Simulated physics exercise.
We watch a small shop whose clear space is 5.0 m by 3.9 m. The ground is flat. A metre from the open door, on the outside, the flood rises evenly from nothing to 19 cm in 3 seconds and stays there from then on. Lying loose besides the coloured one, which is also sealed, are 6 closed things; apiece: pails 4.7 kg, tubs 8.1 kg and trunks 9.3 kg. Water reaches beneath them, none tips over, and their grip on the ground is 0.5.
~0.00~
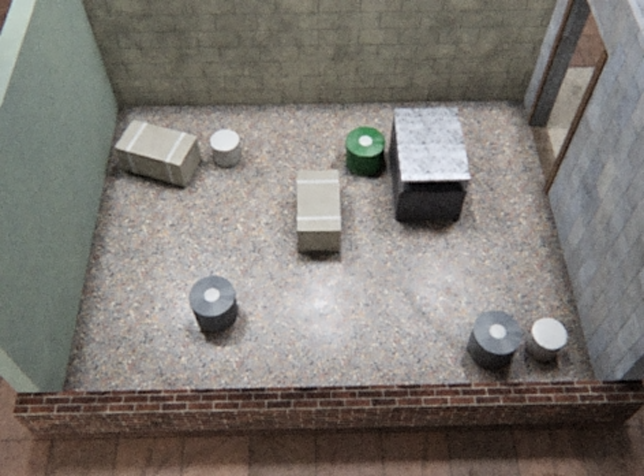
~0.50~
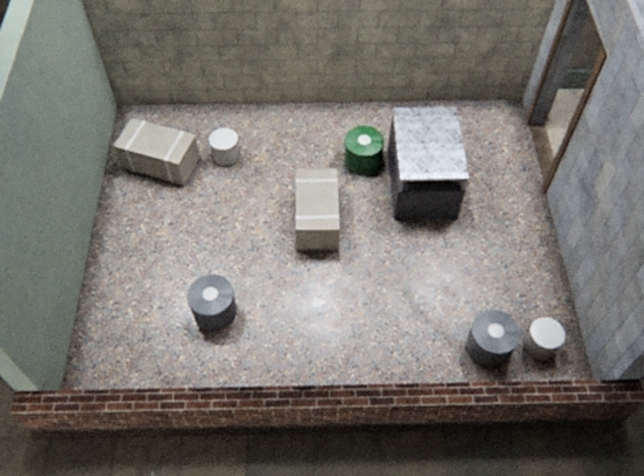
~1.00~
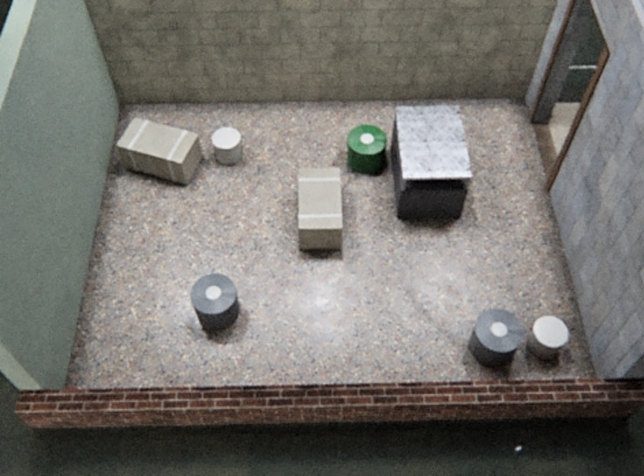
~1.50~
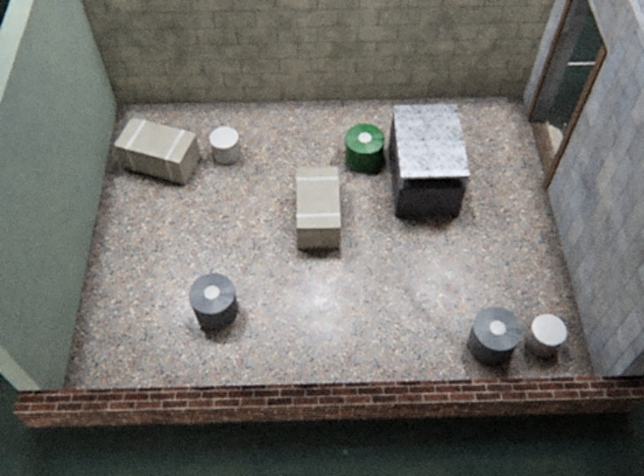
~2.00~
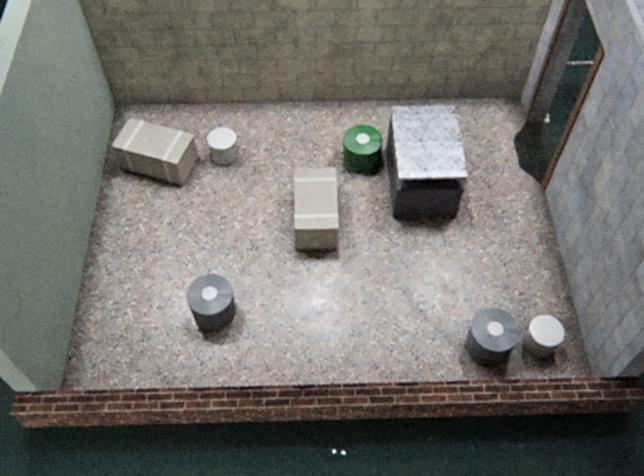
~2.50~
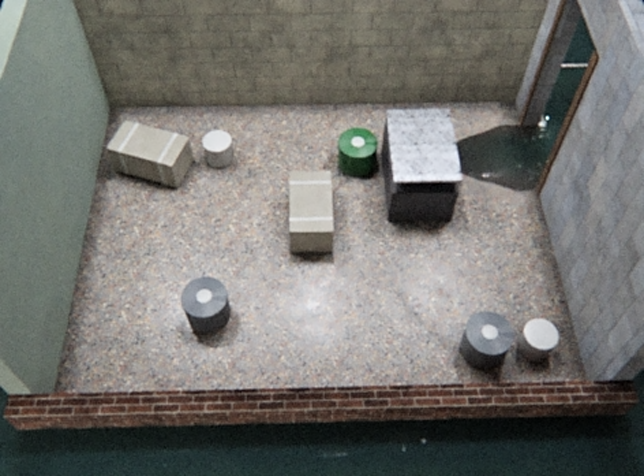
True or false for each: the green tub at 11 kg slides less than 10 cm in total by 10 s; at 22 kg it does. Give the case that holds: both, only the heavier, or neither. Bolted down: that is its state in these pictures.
The case that holds: Both.
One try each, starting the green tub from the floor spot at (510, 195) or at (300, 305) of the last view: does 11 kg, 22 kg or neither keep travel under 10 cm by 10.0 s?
Note, in order: Heavier only OK; both OK.
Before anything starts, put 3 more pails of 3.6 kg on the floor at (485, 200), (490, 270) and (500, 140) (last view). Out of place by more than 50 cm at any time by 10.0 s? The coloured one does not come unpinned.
In turn: Beyond it, beyond it, beyond it.
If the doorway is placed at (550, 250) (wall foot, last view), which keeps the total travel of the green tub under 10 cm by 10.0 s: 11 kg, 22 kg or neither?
The answer is that the lesser mass suffices.
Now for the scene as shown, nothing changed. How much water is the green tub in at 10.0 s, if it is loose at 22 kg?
Roughly 3 cm.
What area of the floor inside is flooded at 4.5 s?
I'd estimate close to 5.5 m2.
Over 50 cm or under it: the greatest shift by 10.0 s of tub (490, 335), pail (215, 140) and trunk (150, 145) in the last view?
First exceeds it, then stays inside, then exceeds it.
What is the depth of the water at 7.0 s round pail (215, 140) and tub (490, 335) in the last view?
Depth approx. 4 cm / 5 cm.
After 3.5 s the green tub would be 0 cm from its start with 11 kg and 0 cm from its start with 22 kg; 0 cm of water round it then.
After 4.5 s the green tub would be 0 cm from its start with 11 kg and 0 cm from its start with 22 kg; 1 cm of water round it then.
After 7.0 s the green tub would be 0 cm from its start with 11 kg and 0 cm from its start with 22 kg; 3 cm of water round it then.
After 10.0 s the green tub would be 0 cm from its start with 11 kg and 0 cm from its start with 22 kg; 3 cm of water round it then.
